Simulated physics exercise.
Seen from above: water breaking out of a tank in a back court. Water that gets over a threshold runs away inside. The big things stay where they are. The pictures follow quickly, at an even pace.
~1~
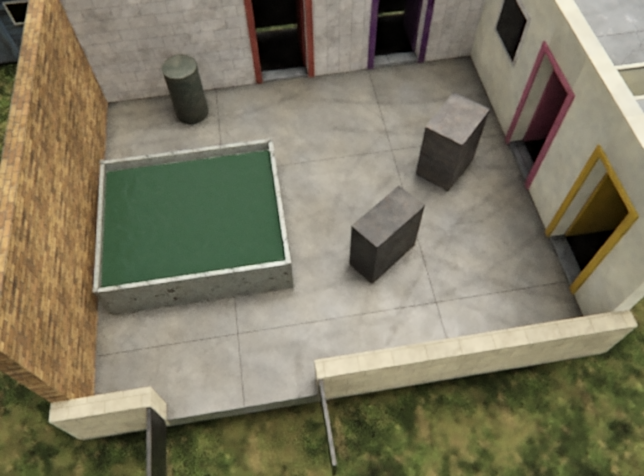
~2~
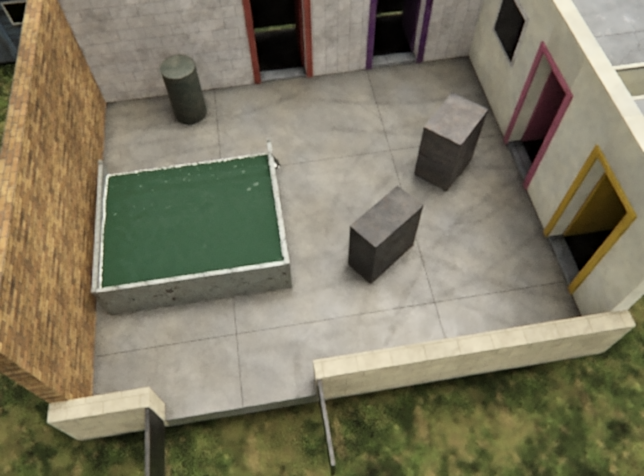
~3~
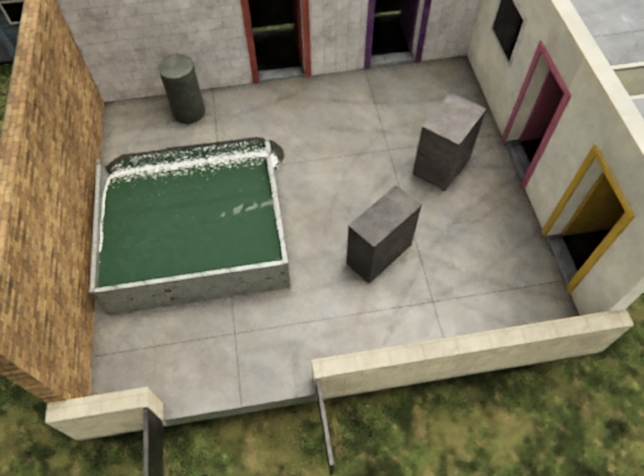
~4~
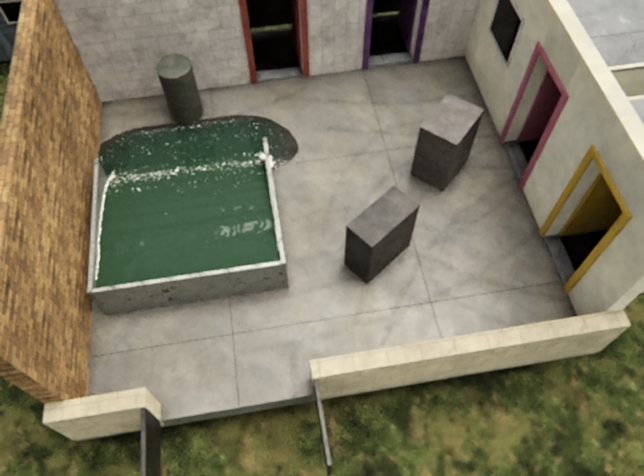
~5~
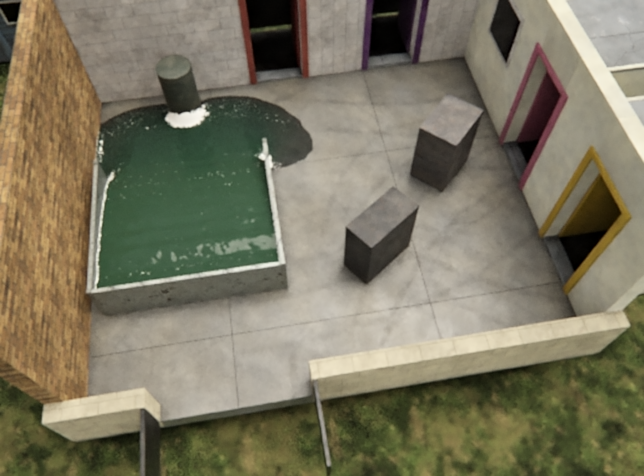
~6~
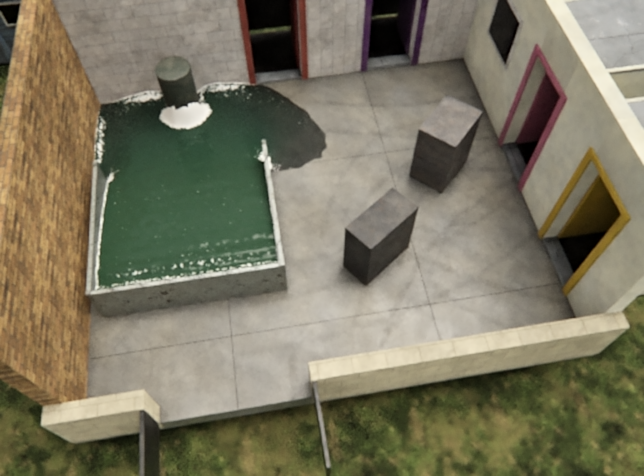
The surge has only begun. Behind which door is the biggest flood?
The red doorway takes the most.
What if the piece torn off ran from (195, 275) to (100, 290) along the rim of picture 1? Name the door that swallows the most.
Most goes in at the one in yellow.
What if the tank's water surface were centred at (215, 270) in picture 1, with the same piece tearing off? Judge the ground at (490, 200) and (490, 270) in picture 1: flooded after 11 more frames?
As listed: No water, dry.
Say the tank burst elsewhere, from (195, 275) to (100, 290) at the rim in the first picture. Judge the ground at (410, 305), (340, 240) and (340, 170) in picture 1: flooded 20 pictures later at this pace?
In that order: Wet, dry, free of water.
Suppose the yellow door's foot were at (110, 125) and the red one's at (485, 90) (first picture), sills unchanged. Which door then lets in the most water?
That is the door marked yellow.
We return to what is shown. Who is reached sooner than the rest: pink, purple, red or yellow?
First comes the one in red.
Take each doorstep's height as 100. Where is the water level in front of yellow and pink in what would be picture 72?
About 150 and 100 per cent.
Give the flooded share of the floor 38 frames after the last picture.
About 80 per cent.
A moment on, water covers 25 % of the floor; pink door not reached, yellow door not reached, red door some in, purple door not reached.
Next, water covers 25 % of the floor; pink door not reached, yellow door not reached, red door a lot in, purple door wet at the sill, nothing in.
Then, water covers 45 % of the floor; pink door wet at the sill, nothing in, yellow door not reached, red door a lot in, purple door wet at the sill, nothing in.
Later, water covers 80 % of the floor; pink door some in, yellow door wet at the sill, nothing in, red door a lot in, purple door a trickle in.
In the end, water covers 100 % of the floor; pink door some in, yellow door a trickle in, red door a lot in, purple door some in; the red door has let in the most.
